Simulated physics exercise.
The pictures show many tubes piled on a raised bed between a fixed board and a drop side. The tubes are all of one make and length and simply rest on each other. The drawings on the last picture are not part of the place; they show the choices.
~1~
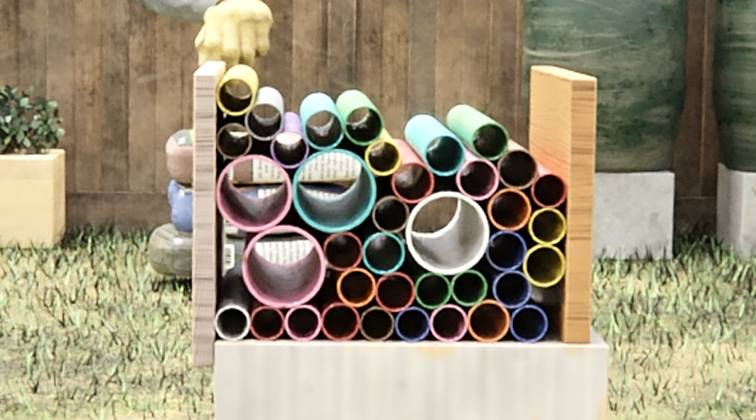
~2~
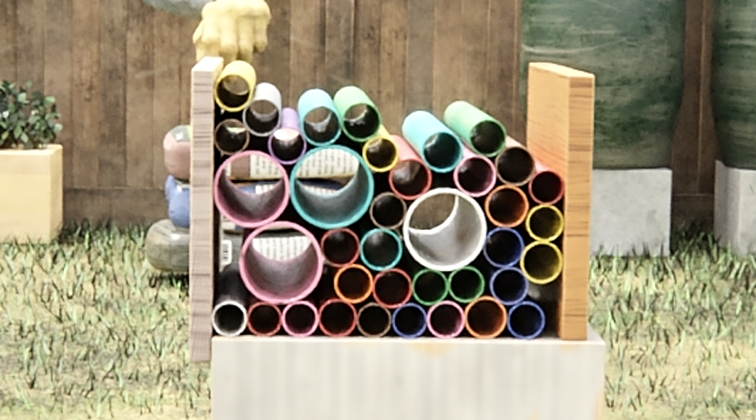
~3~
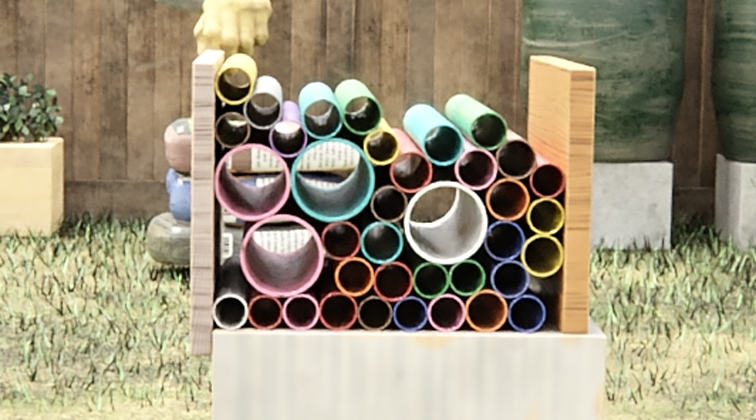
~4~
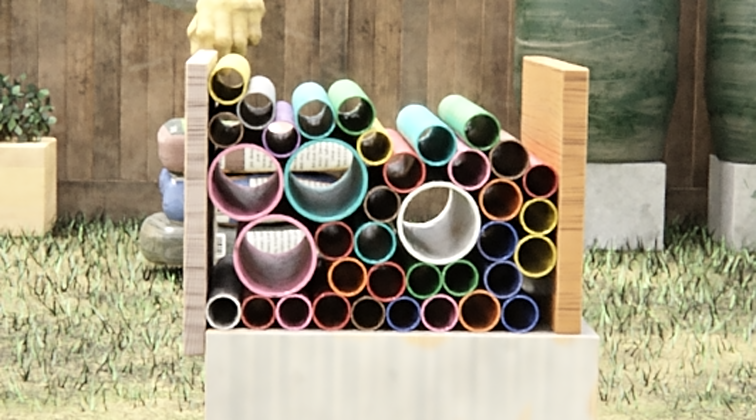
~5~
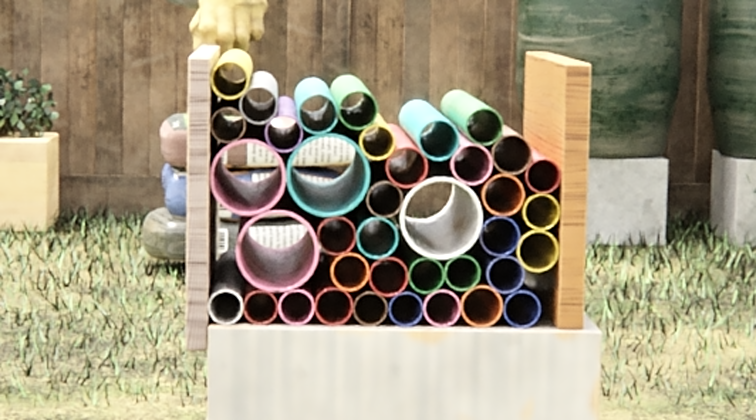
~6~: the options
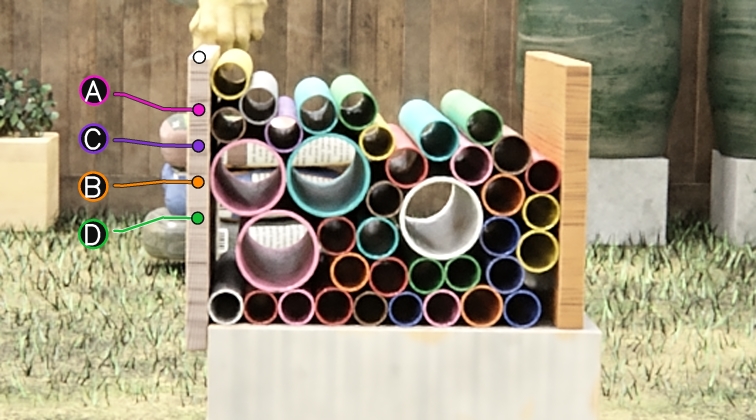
A pale yellow, hand-like shape shows at the top left, above a stack of coloured tubes seen end-on at close range in a grassy yard with a brown wooden fence. Large pink, turquoise and white tubes sit among smaller red, blue, green and yellow ones between two upright boards on a pale block. The camera shakes slightly, while the tubes show no clear movement.
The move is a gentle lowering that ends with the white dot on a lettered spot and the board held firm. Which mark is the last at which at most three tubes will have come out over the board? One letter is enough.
Slide it to D.
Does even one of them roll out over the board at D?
Yes, at D.
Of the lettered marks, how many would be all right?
Four of the four.
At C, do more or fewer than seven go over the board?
At C, fewer than seven.
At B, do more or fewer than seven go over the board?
At B, fewer than seven.
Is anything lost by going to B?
Yes.
On the marked copy, A at (199, 110); B at (198, 182); C at (198, 146); D at (198, 218); the white dot at (199, 57).
With D. Early on, top of the board (210, 130).
Further on, top of the board (209, 214).
At the end, top of the board (209, 217), three out over the board.
As for the rest, A none out over the board; B three out over the board; C one out over the board.
